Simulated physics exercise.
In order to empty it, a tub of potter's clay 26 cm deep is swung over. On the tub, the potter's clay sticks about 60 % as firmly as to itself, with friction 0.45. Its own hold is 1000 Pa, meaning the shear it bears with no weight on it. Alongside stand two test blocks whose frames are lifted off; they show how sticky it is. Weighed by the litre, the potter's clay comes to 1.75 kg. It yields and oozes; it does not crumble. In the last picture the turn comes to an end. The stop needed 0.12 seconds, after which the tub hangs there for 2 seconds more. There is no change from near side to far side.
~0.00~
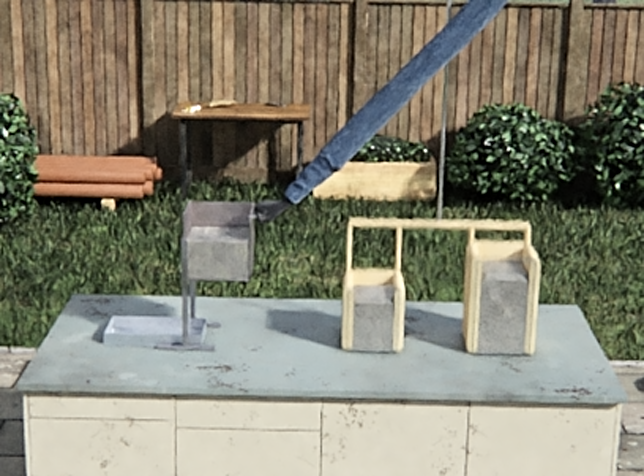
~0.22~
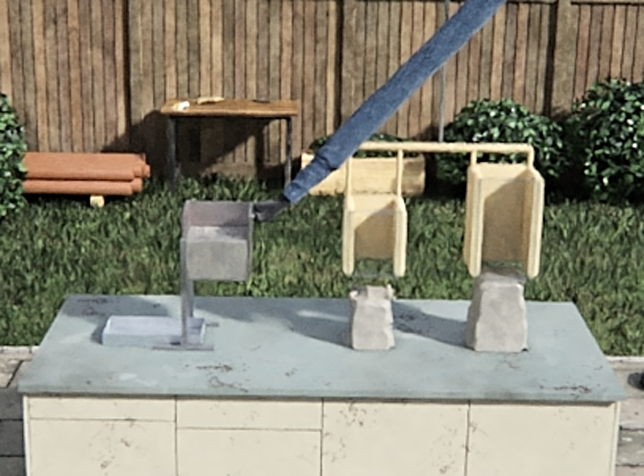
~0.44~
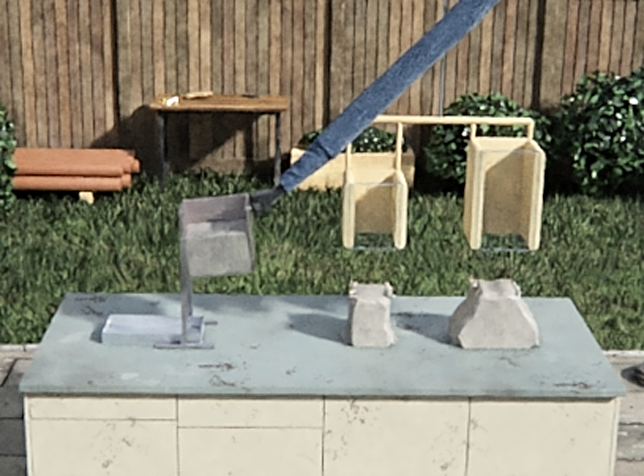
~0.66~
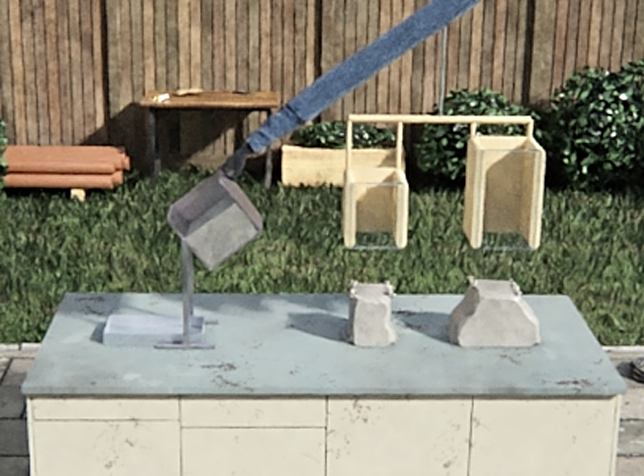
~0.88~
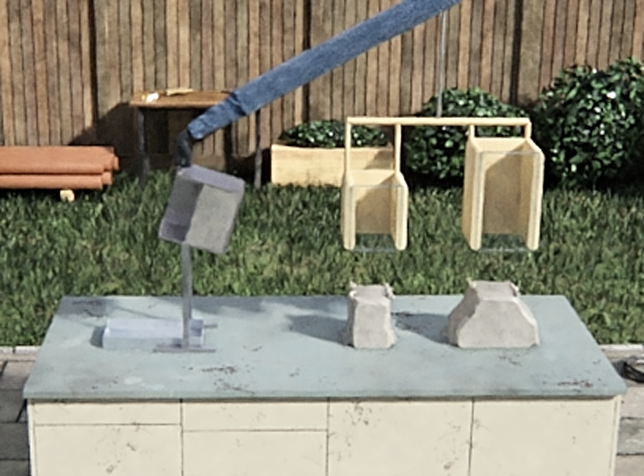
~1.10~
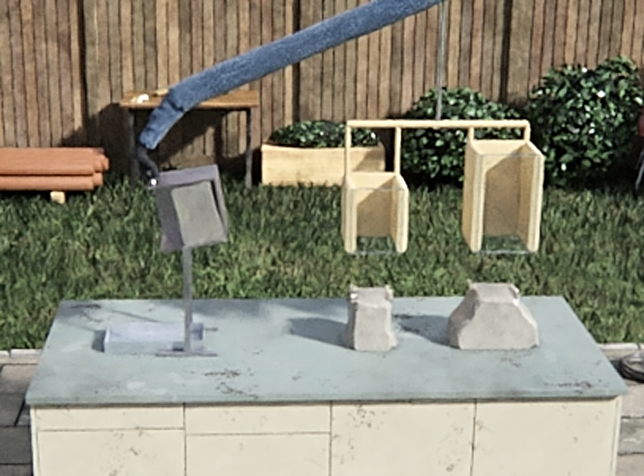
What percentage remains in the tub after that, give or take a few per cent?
47 %.
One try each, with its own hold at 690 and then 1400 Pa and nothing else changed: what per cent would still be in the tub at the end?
The answers, in order, are 55 % and 50 %.
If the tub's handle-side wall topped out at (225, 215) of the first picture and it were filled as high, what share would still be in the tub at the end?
Roughly 100 %.
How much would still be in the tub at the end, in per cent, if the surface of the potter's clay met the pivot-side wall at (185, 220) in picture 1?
That works out near 40 %.
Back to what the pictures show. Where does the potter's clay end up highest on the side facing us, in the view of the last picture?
Close to pixel (207, 215).
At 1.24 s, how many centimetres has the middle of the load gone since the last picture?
Shift: Some 5 cm.
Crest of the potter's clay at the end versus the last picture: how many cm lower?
Some 13 cm.
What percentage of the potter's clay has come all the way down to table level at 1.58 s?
Roughly 0 per cent.
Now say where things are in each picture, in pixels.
The first picture shows handle-side rim at (249, 217), tilt 0 degrees; top of the potter's clay at (193, 241); blocks stand 22 cm, 34 cm (left to right).
The second picture shows handle-side rim at (248, 216), tilt 0 degrees; top of the potter's clay at (191, 241); blocks stand 22 cm, 31 cm (left to right).
The third picture shows handle-side rim at (245, 208), tilt 6 degrees; top of the potter's clay at (243, 234); blocks stand 22 cm, 24 cm (left to right).
The fourth picture shows handle-side rim at (219, 182), tilt 38 degrees; top of the potter's clay at (233, 205); blocks stand 22 cm, 23 cm (left to right).
The fifth picture shows handle-side rim at (177, 176), tilt 73 degrees; top of the potter's clay at (206, 186); blocks stand 22 cm, 23 cm (left to right).
The sixth picture shows handle-side rim at (148, 190), tilt 99 degrees; top of the potter's clay at (205, 183); blocks stand 22 cm, 23 cm (left to right).
After 1.24 s, the tub is at 99 degrees and holds 100 %.
After 1.41 s, the tub is at 99 degrees and holds 83 %.
After 1.58 s, the tub is at 99 degrees and holds 55 %.
After 1.75 s, the tub is at 99 degrees and holds 47 %.
After 3.10 s, at the end, the tub is at 99 degrees and holds 47 %.
